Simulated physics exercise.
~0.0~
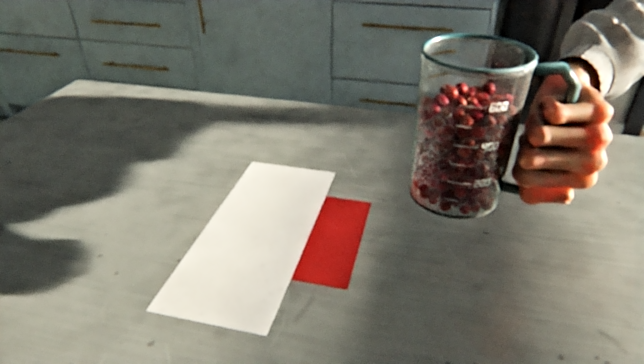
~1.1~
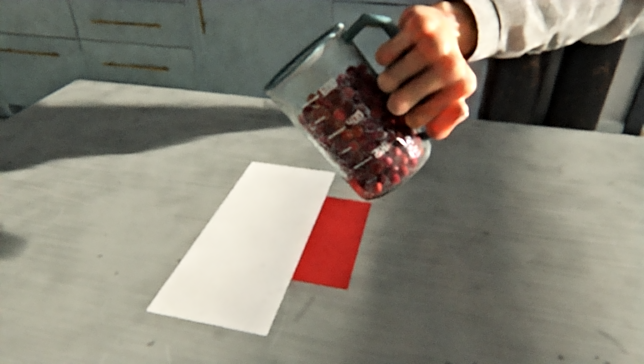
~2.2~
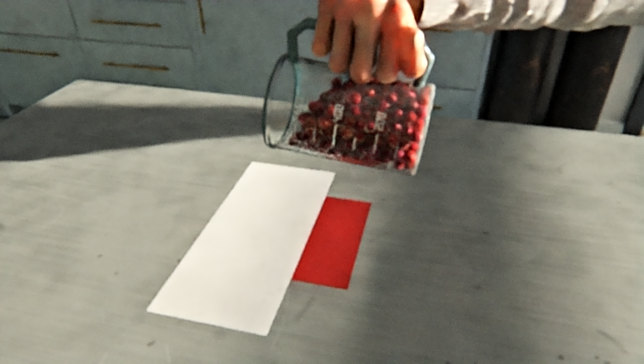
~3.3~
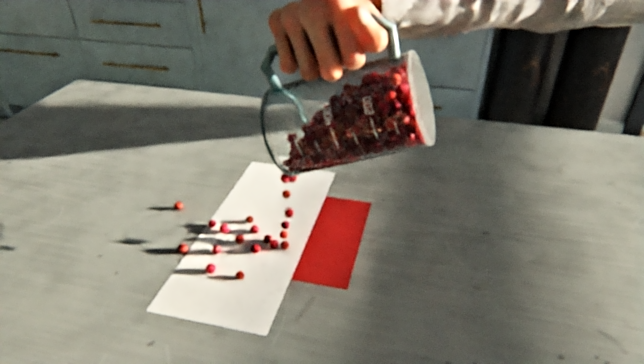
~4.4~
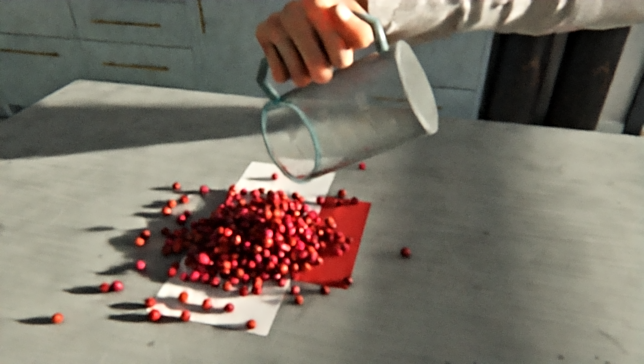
On a grey kitchen table, a hand tipping a glass jug of cranberries until it empties, heaping them mostly over a white mat.
